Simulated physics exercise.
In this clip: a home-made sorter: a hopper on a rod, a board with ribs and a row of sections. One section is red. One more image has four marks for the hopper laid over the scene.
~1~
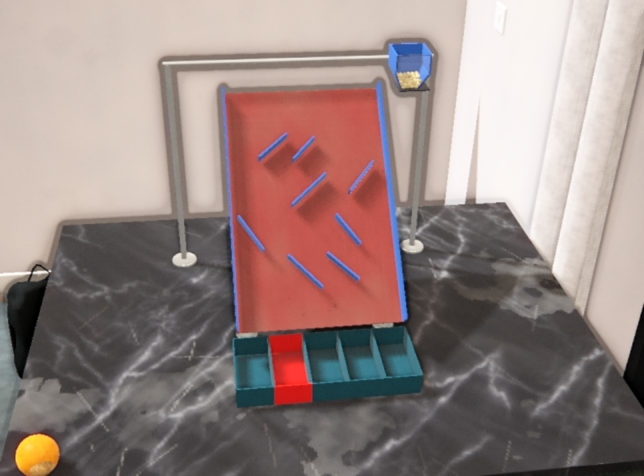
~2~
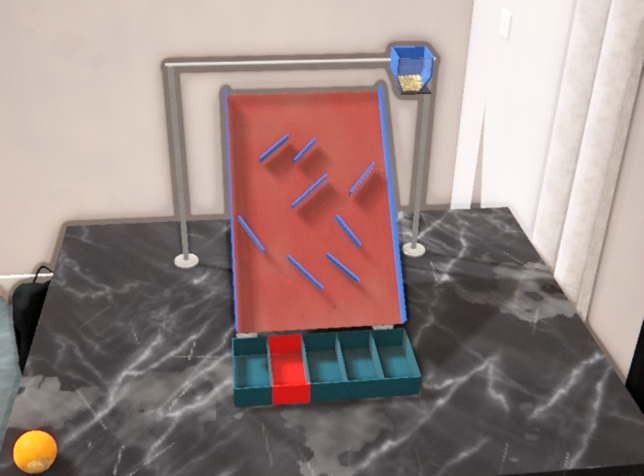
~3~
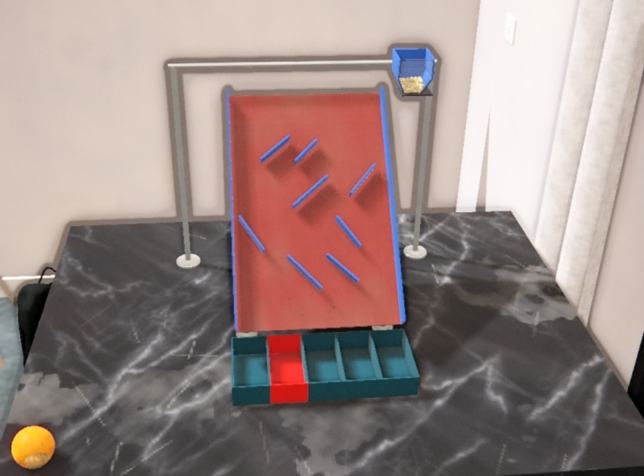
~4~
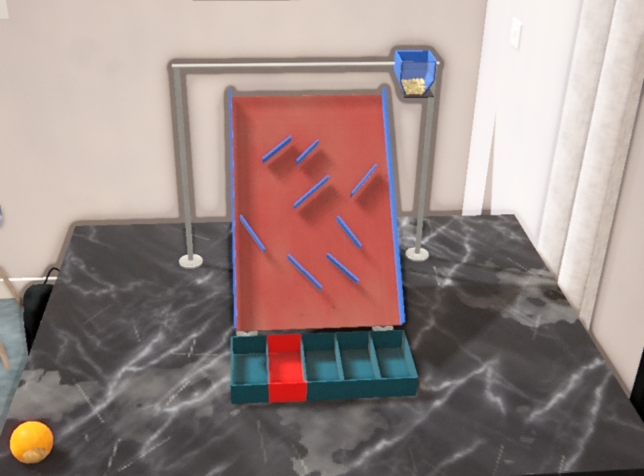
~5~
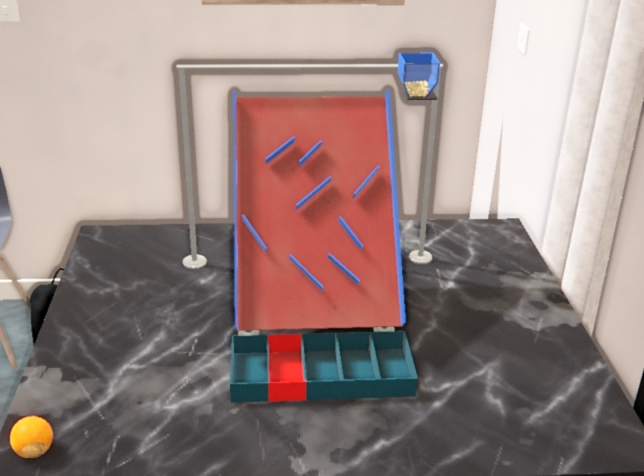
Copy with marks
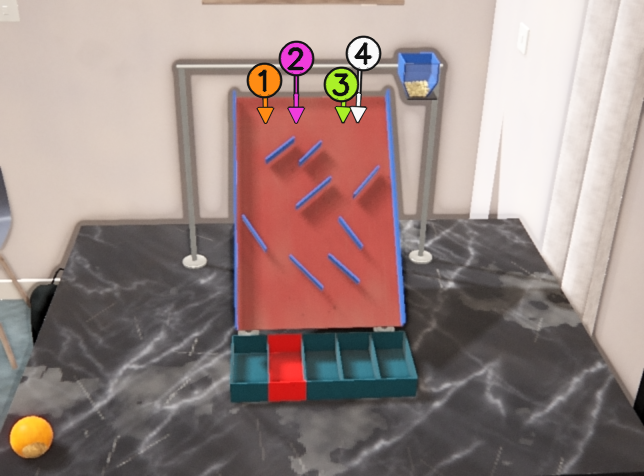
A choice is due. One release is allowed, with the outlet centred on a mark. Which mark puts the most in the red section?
Mark 2 does it best.
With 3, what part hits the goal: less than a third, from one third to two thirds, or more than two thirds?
Less than a third.
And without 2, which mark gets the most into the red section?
1.
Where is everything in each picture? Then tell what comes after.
In the first frame, hopper at (408, 79), soya beans, door shut.
In the second frame, ribs (260, 158) to (288, 135), (294, 160) to (315, 138), (293, 205) to (327, 175).
In the third frame, ribs (351, 193) to (375, 164), (239, 216) to (264, 250), (337, 216) to (361, 245).
In the fourth frame, ribs (288, 255) to (322, 287), (328, 254) to (358, 280).
In the fifth frame, red section at (287, 390), number 2 of 5 from the left.
On the marked copy, mark 1 meets the board at (265, 117); mark 2 meets the board at (296, 117); mark 3 meets the board at (343, 116); mark 4 meets the board at (357, 116).
With 1, about a quarter in the red section, most in other sections, a stray few outside the box.
With 2, about a third in the red section, about half in other sections, a small part outside the box.
With 3, a small part in the red section, nearly all in other sections.
With 4, none in the red section, nearly all in other sections.
